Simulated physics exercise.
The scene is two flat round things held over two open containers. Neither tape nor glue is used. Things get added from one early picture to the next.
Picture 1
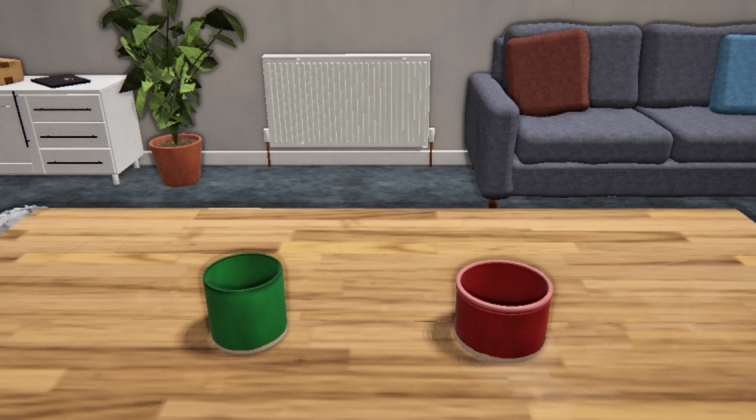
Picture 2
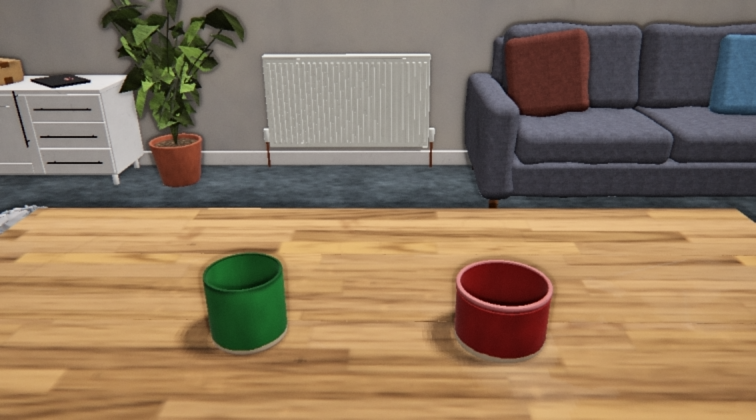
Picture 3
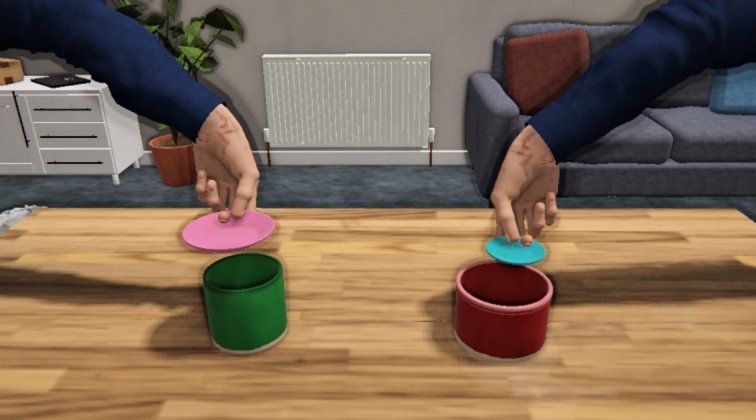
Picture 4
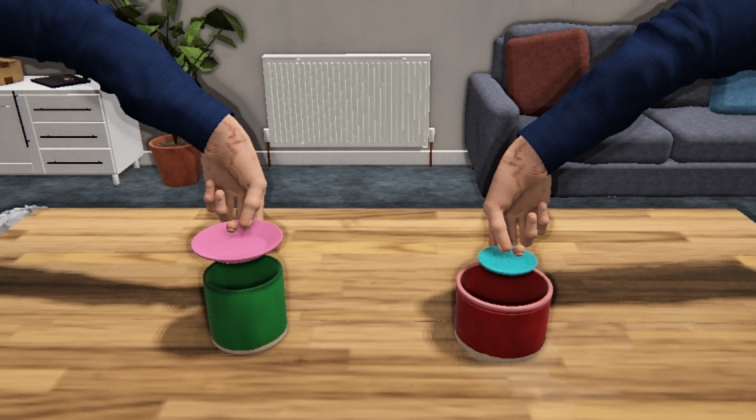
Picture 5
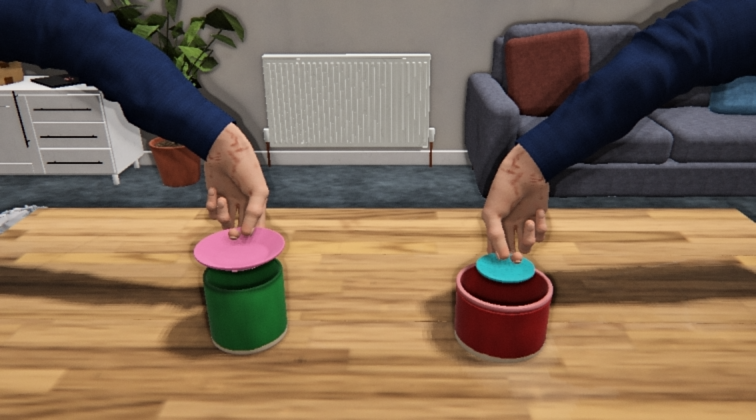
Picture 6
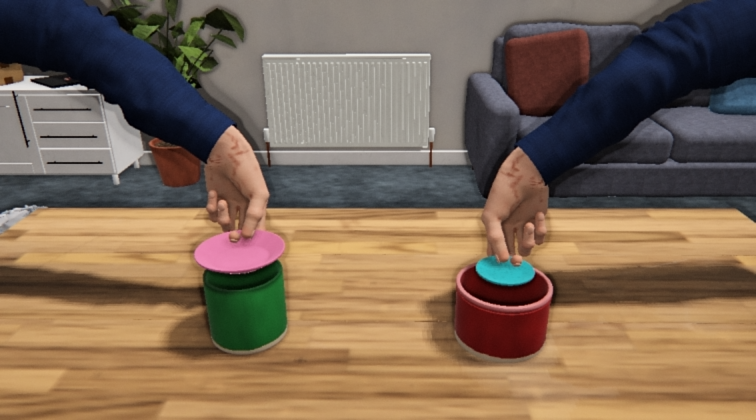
Two hands lower a pink plate and a turquoise saucer over two open containers.
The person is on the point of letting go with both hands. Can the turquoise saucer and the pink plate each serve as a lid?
Result: The turquoise saucer ends below, the pink plate stays above.
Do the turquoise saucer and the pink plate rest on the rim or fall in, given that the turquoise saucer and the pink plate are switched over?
Swapped, the turquoise saucer tumbles in and the pink plate does not fall in.
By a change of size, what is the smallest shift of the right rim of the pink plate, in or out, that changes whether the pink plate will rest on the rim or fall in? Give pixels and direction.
Some 8 pixels, leftward.
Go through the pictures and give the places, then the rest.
Right jar (501, 309), in the first picture.
Left mug (247, 303), in the second picture.
Still on the way; turquoise saucer (516, 252); right jar (501, 309), in the third picture.
Still on the way; pink plate (238, 244); left mug (247, 303), in the fourth picture.
Still on the way; turquoise saucer (505, 269); right jar (501, 309), in the fifth picture.
In place, still held; turquoise saucer (505, 272); pink plate (241, 255); left mug (247, 303), in the sixth picture.
Then, 0.12 s past the last view, turquoise saucer travelled a little near (503, 294); pink plate sitting on the rim near (242, 264).
Finally, the turquoise saucer slips past the rim, near (500, 329); the pink plate works as a lid, near (242, 264).
